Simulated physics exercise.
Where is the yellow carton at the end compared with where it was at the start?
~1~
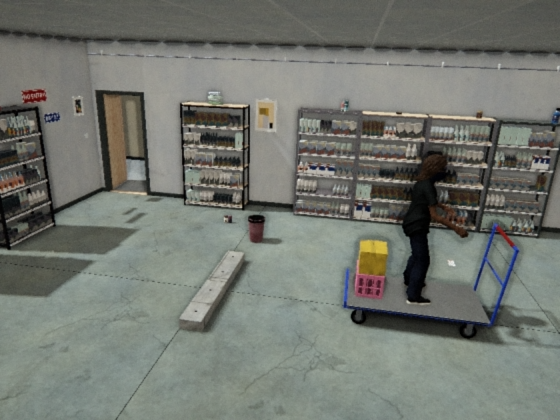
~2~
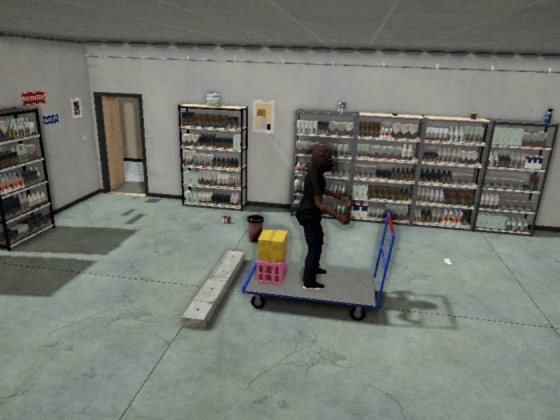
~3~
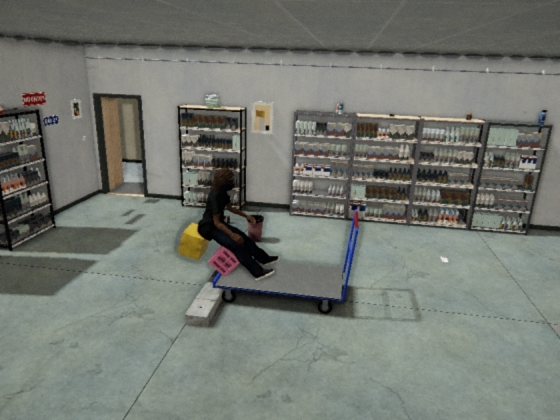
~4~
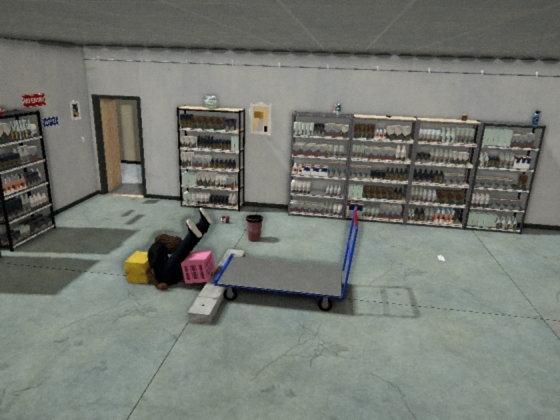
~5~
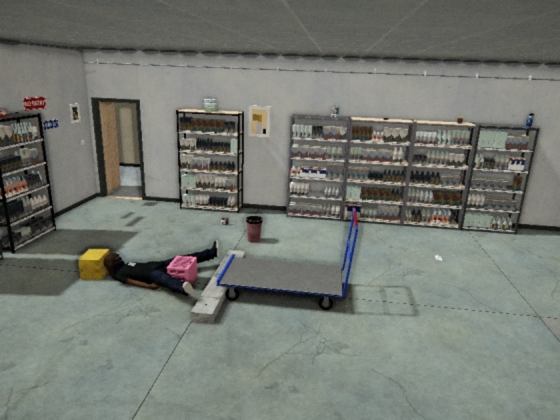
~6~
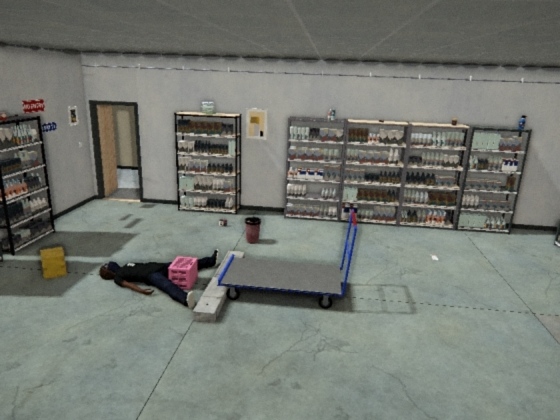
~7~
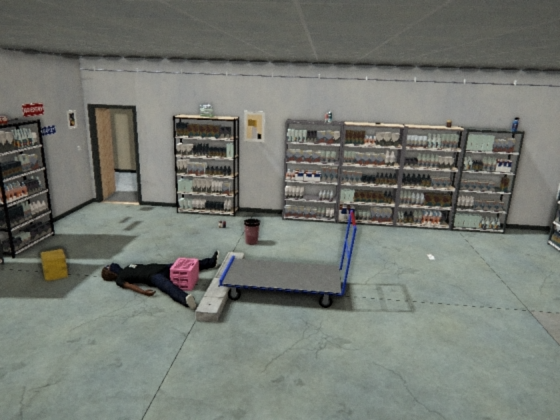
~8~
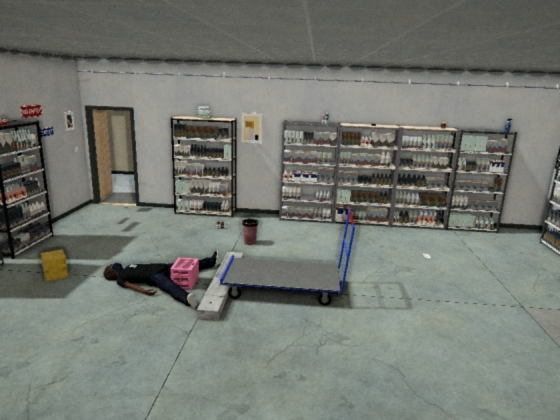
At the start it sits on top of the pink crate on the trolley, right of the middle of the view. By the end it lies on the floor at the far left, beyond the figure's head.
A figure in dark clothes stands on a blue-framed platform trolley, with a yellow carton stacked on a pink crate at its left end, in a grey storeroom seen from a raised view. Stocked shelves line the back wall, and a pale low kerb lies on the floor. The trolley rolls left and stops against the kerb. The carton, crate and figure pitch over the front edge, and the figure tumbles backwards to the floor. It ends lying flat beyond the kerb, the pink crate by its legs and the yellow carton farther left, while the empty trolley stays upright.
